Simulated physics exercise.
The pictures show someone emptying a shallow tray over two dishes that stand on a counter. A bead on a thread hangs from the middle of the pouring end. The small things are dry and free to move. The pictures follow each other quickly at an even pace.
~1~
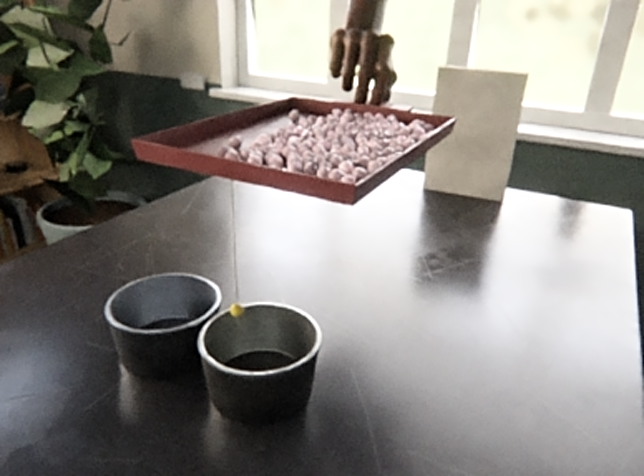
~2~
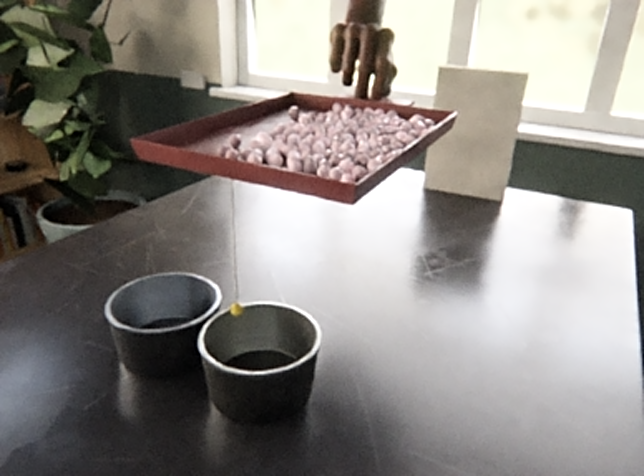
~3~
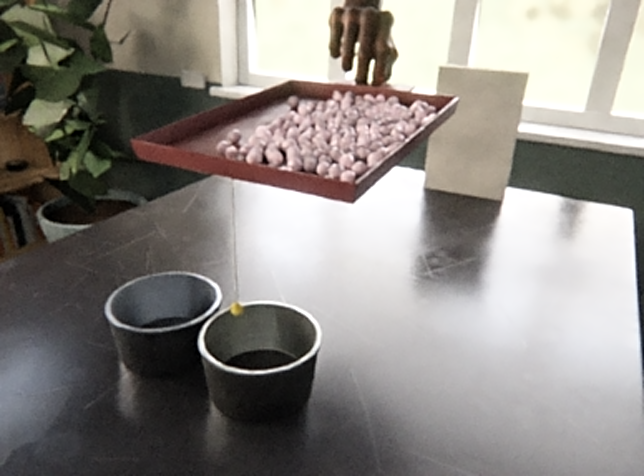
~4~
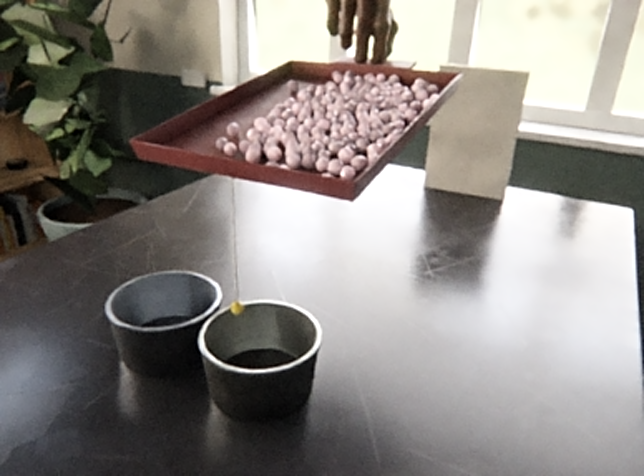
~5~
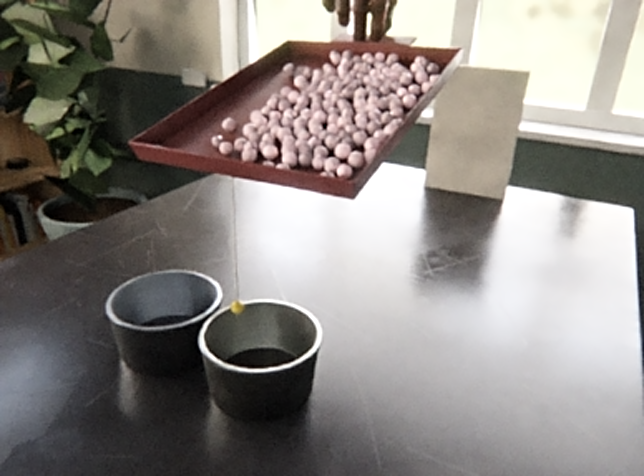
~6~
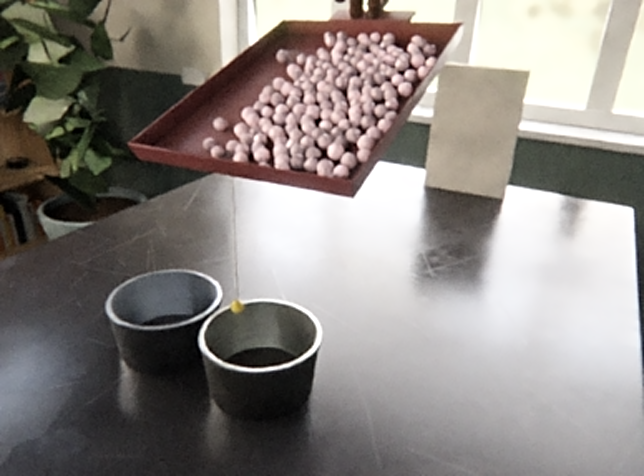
On a dark counter near a window, a hand raised the far side of a red tray above two grey dishes, and the small pinkish balls on it began shifting toward the lower end.
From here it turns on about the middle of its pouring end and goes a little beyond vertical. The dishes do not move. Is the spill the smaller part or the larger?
The two hold less than half of the load.
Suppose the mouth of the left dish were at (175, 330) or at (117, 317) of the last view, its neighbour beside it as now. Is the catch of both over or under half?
One: Above a half. Two: Above a half.
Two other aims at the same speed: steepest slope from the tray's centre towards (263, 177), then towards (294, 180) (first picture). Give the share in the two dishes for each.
First some 10, then 10 per cent.
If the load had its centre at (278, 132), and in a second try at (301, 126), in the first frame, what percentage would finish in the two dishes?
In turn 20 and 30 in a hundred.
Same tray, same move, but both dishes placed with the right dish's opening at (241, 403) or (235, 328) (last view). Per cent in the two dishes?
First some 70, then 30 per cent.
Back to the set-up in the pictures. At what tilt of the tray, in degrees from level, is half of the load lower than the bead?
Near 100 degrees.
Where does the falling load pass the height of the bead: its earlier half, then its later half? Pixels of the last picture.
First near (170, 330), later near (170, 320).
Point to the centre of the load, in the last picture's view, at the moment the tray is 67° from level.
Near (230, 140).
Soon after the last picture, tray tipped steeply; most on the tray; a stray few in the right dish; a stray few outside both; a small part in the air.
A little later, tray tipped past a quarter turn; a small part on the tray; a small part in the right dish; a small part in the left dish; about half outside both; about a quarter in the air.
Later still, tray tipped past a quarter turn; a small part in the right dish; about a quarter in the left dish; most outside both.
By the end, tray tipped past a quarter turn; a small part in the right dish; about a quarter in the left dish; most outside both.
